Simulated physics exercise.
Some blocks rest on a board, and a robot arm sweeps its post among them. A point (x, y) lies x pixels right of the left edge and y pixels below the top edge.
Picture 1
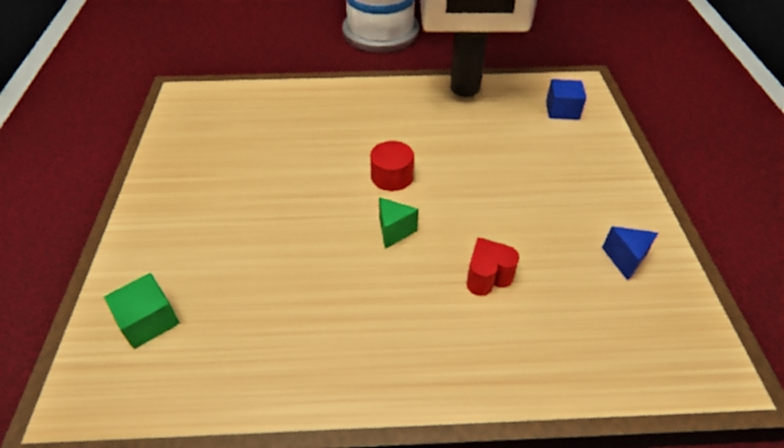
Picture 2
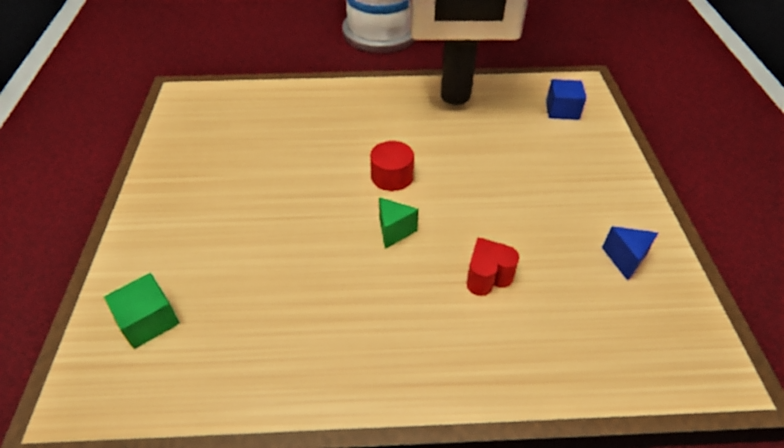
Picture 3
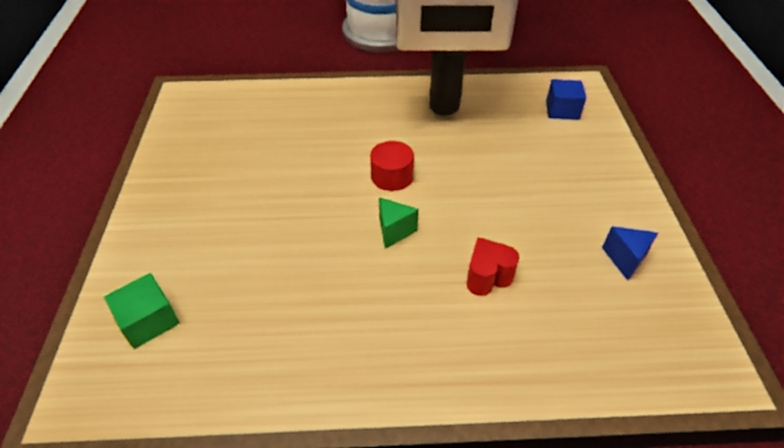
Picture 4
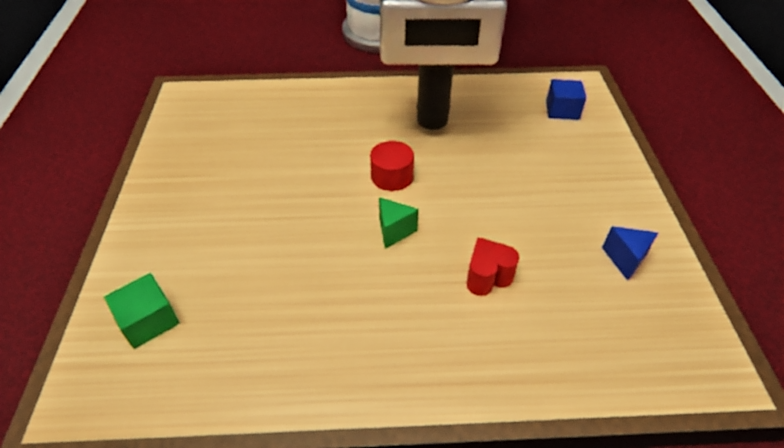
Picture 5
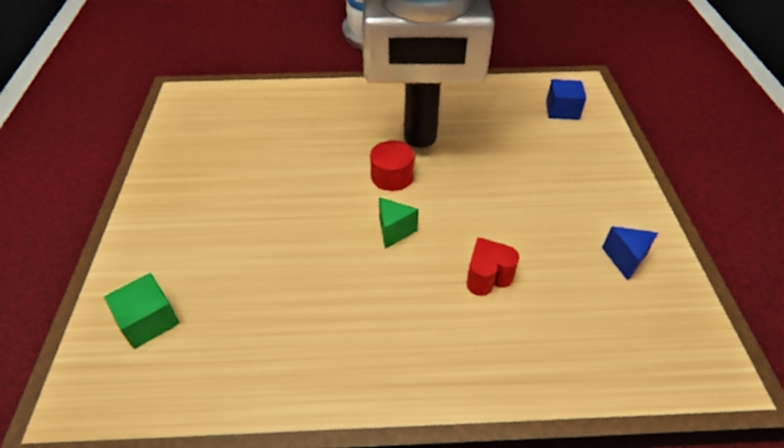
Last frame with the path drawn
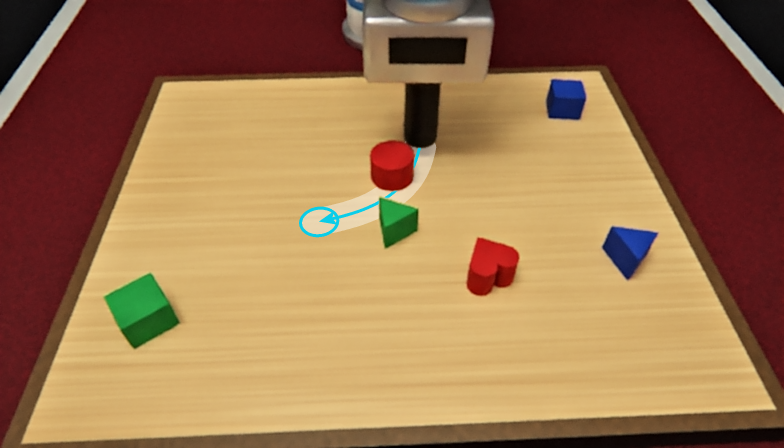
A robot arm moves its black post down and slightly left across the board, pushing nothing.
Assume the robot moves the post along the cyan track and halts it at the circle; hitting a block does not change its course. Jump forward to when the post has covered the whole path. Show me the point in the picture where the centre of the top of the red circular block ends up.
Final place: (276, 192).
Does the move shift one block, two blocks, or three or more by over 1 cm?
My best guess is that a single block moves over 1 cm.
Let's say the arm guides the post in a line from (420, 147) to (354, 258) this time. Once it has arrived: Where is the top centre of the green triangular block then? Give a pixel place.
The centre of its top face lies at (394, 228).
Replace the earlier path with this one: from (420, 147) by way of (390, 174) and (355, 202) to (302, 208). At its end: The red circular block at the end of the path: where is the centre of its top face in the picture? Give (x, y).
The spot you're after is about (329, 219) in the image.
The line goes from (420, 147) through (406, 179) and (371, 206) to (319, 222).
On the path given first. One third of the way, post (406, 171); red circular block (371, 172).
Two thirds of the way, post (370, 198); red circular block (327, 188).
At the end, post (318, 213); red circular block (275, 192); green triangular block unmoved.
